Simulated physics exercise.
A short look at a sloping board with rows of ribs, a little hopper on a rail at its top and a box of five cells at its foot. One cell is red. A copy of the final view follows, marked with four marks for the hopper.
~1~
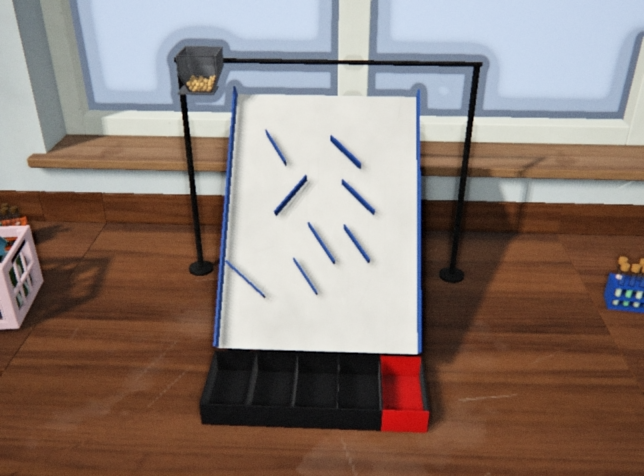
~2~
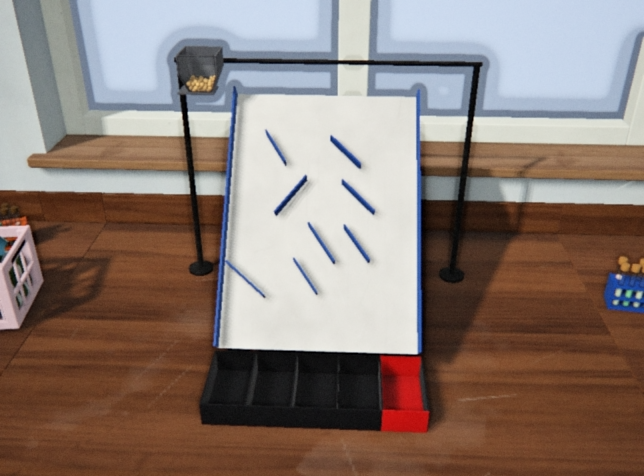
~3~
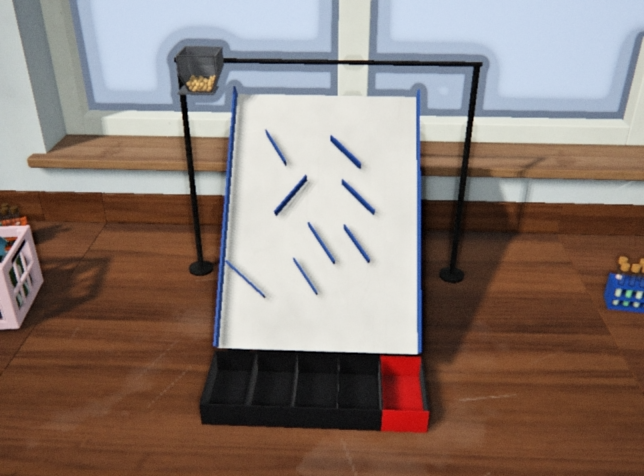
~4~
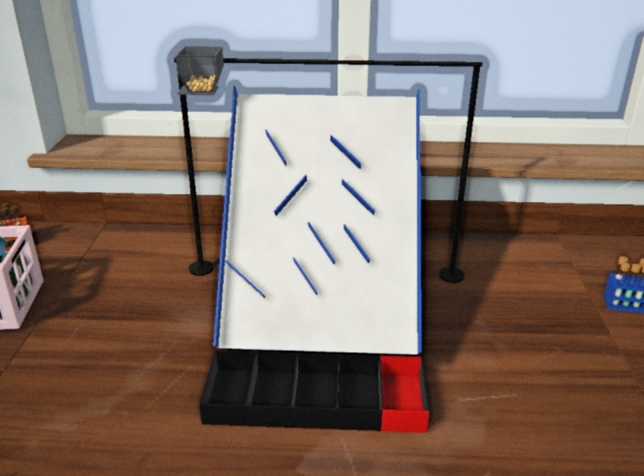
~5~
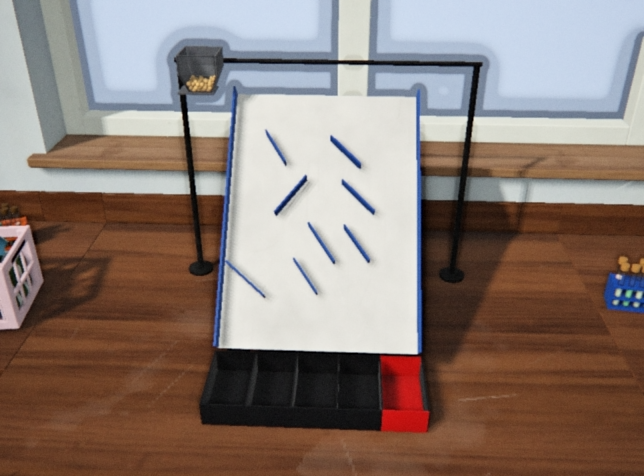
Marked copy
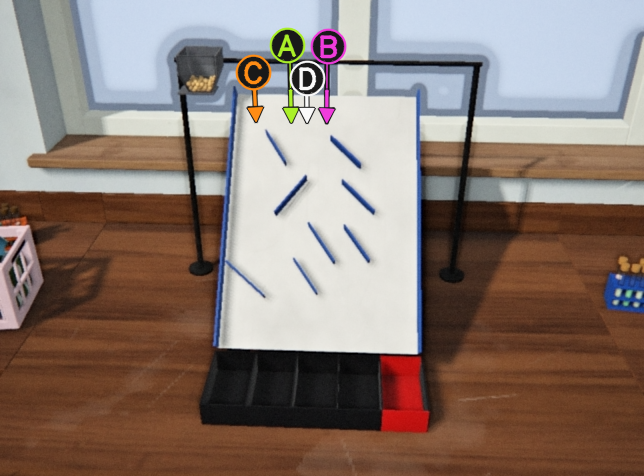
Nothing moves from start to finish: a small dark hopper of dried chickpeas stays at the left end of a black rail above a sloping white board. The board's slanted blue ribs remain still, as does the five-celled box at its foot, black except for the red cell at far right.
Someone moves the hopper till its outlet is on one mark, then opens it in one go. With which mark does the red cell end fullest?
B beats the others.
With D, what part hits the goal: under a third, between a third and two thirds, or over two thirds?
It is under a third.
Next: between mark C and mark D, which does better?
The answer is D.
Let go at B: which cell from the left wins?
The fifth from the left.
On the marked copy, mark A meets the board at (291, 117); mark B meets the board at (326, 117); mark C meets the board at (255, 116); mark D meets the board at (307, 117).
For mark A, about a tenth in the red cell, the larger part in other cells, just a few outside the box.
For mark B, roughly half in the red cell, roughly a third in other cells, about a tenth outside the box.
For mark C, not one piece in the red cell, almost all in other cells, just a few held on the board.
For mark D, roughly a quarter in the red cell, roughly two thirds in other cells, just a few outside the box.
